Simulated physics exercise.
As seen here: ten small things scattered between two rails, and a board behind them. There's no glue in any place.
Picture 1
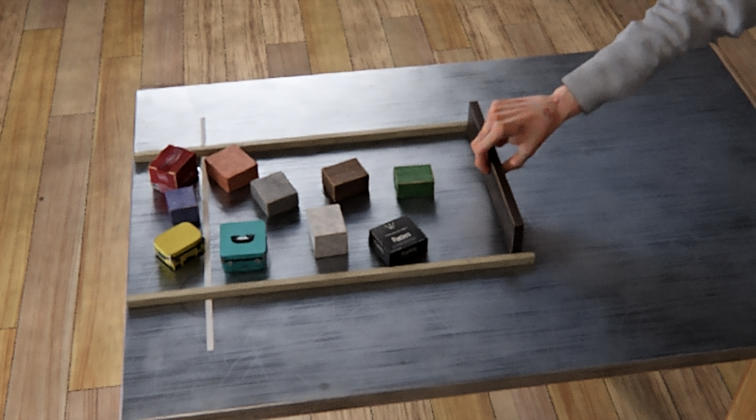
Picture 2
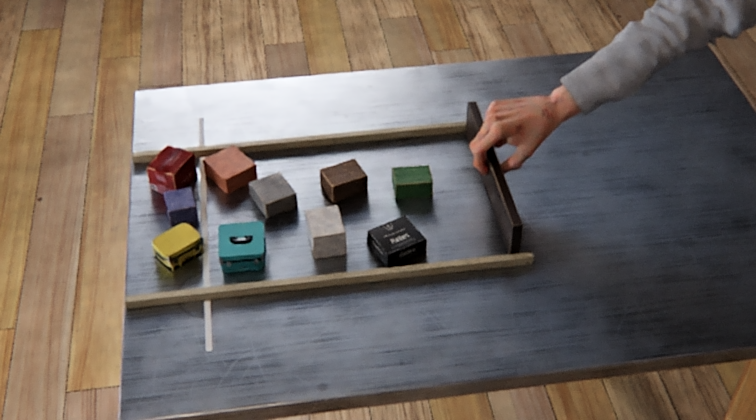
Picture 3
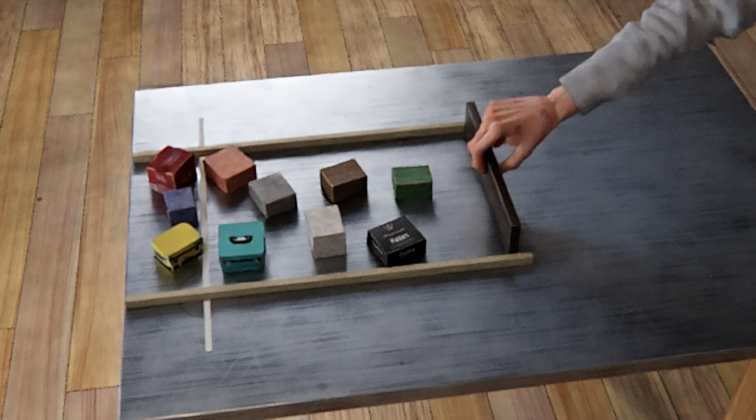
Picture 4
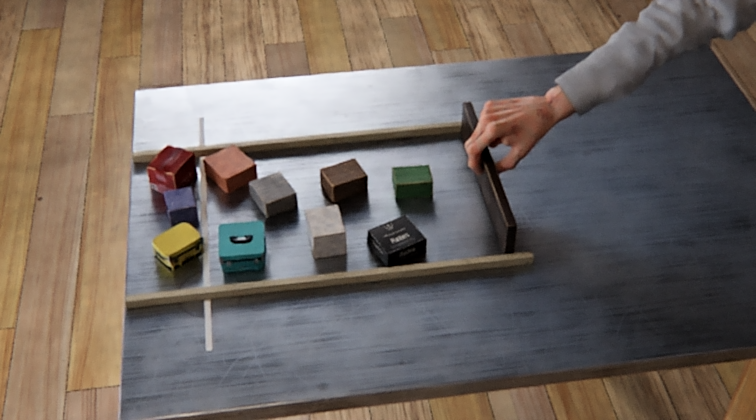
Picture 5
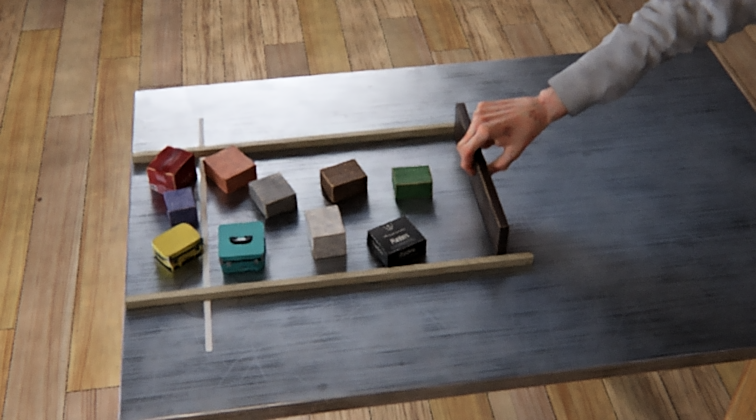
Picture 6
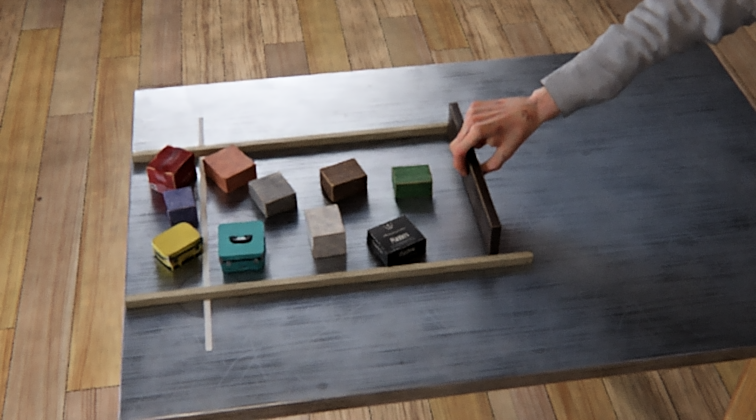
A hand held a dark board upright between two wooden rails on a table and slid it slightly left, while the ten small blocks and boxes scattered in front of it stayed still.
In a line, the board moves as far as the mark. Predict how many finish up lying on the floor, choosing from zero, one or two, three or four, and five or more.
My prediction is three or four.
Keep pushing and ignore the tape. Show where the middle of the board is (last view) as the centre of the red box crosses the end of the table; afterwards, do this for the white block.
Red box over the end: About (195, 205). White block over the end: About (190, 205).
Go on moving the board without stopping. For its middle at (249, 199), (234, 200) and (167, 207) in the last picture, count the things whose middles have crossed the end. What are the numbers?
Going through the three positions, you'd get 1, 1 and 6.
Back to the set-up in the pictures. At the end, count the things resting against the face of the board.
Number: 4.
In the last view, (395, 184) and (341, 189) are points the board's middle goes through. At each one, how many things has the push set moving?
At the first spot the count is 3, and at the second it is 5.
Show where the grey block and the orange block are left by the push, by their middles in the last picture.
Look around (149, 203) for the first and around (184, 165) for the second.
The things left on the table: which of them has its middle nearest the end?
It's the red box that is foremost.
Soon after, none off yet; red box at rest near (172, 171); yellow case at rest near (178, 247); blue block at rest near (181, 206).
After that, none off yet; red box at rest near (170, 171); yellow case displaced about its own width near (140, 250); blue block at rest near (181, 206).
In the end, the number that fall off is three or four; gone, turquoise case, blue block and yellow case.
